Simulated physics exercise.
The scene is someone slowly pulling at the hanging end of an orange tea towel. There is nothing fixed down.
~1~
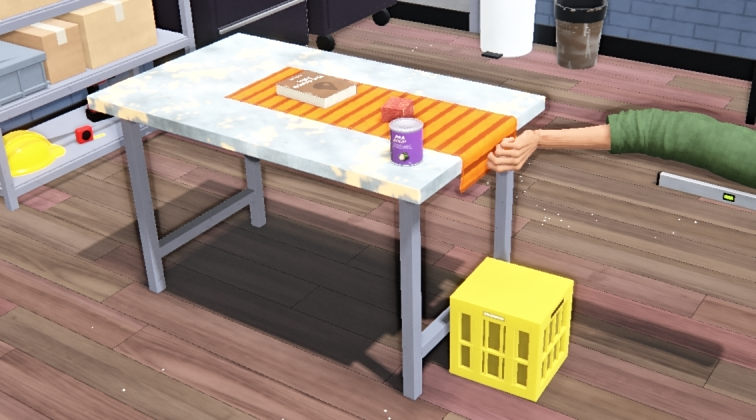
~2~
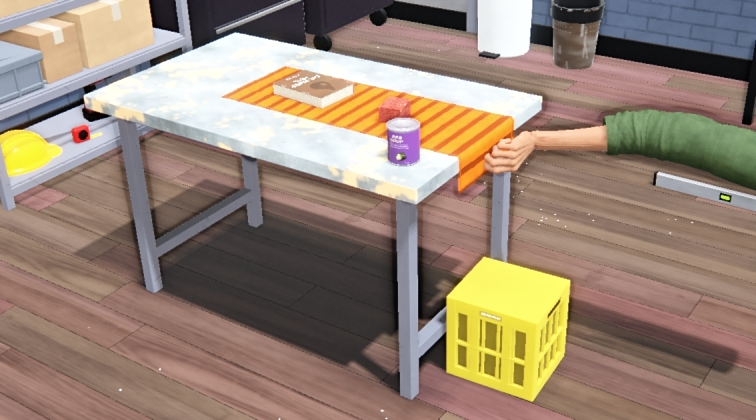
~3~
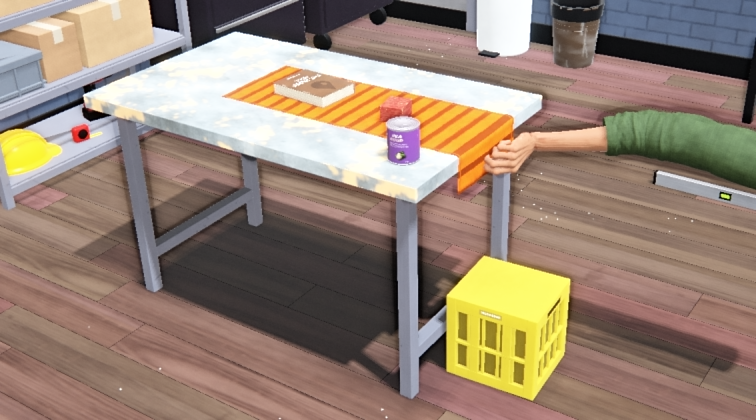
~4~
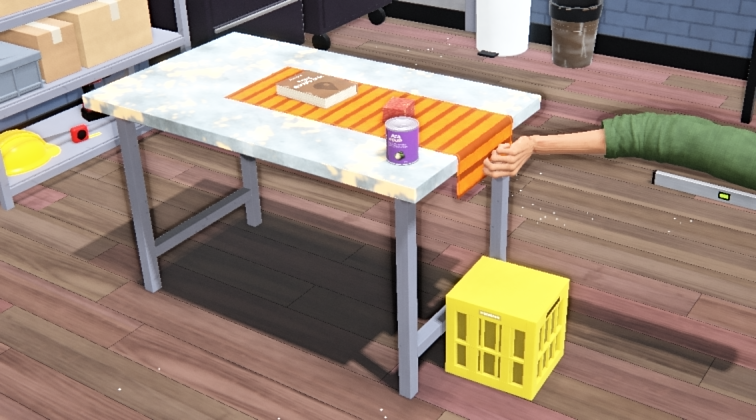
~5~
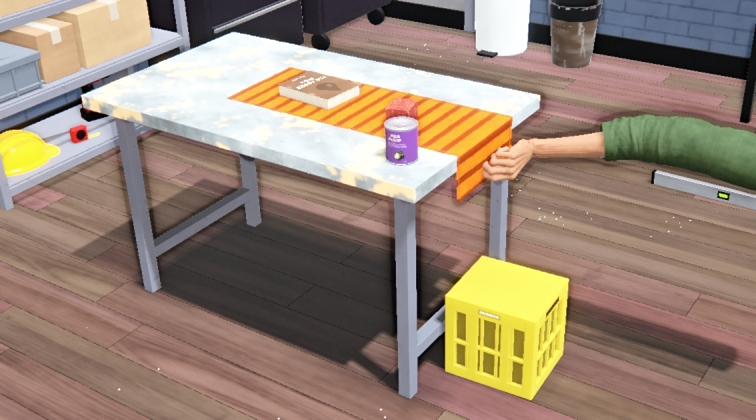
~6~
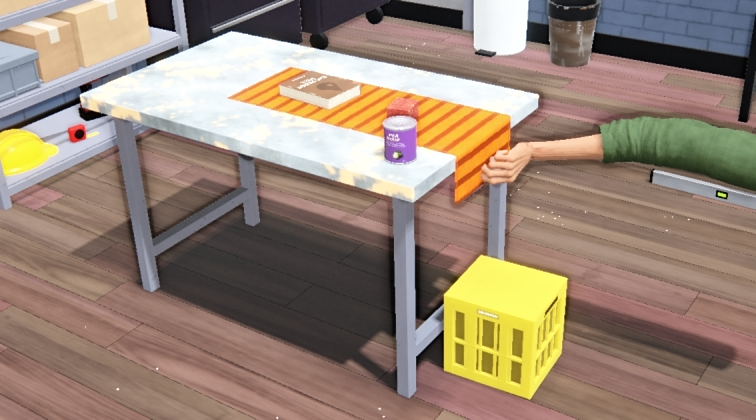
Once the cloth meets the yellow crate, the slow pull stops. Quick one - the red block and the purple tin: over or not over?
Red block: Over; purple tin: Not over.
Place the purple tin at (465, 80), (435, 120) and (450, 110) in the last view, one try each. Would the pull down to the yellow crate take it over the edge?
At the first place it does not leave, at the second it ends up off, and at the third it ends up off.
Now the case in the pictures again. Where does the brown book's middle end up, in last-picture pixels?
It ends up near (410, 111).
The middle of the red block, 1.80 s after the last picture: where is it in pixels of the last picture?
Near (506, 260).
Then, 0.46 s on from there, hem going down; block carried along near (429, 118); tin in place.
Then, 1.16 s on from there, hem going down; block carried along near (471, 128); tin in place.
Then, 1.80 s on from there, hem on the crate; block down below near (506, 260); tin in place.
In the end, hem on the crate; block down below near (506, 260); tin in place. The red block is carried off the end and the purple tin stays on the table.
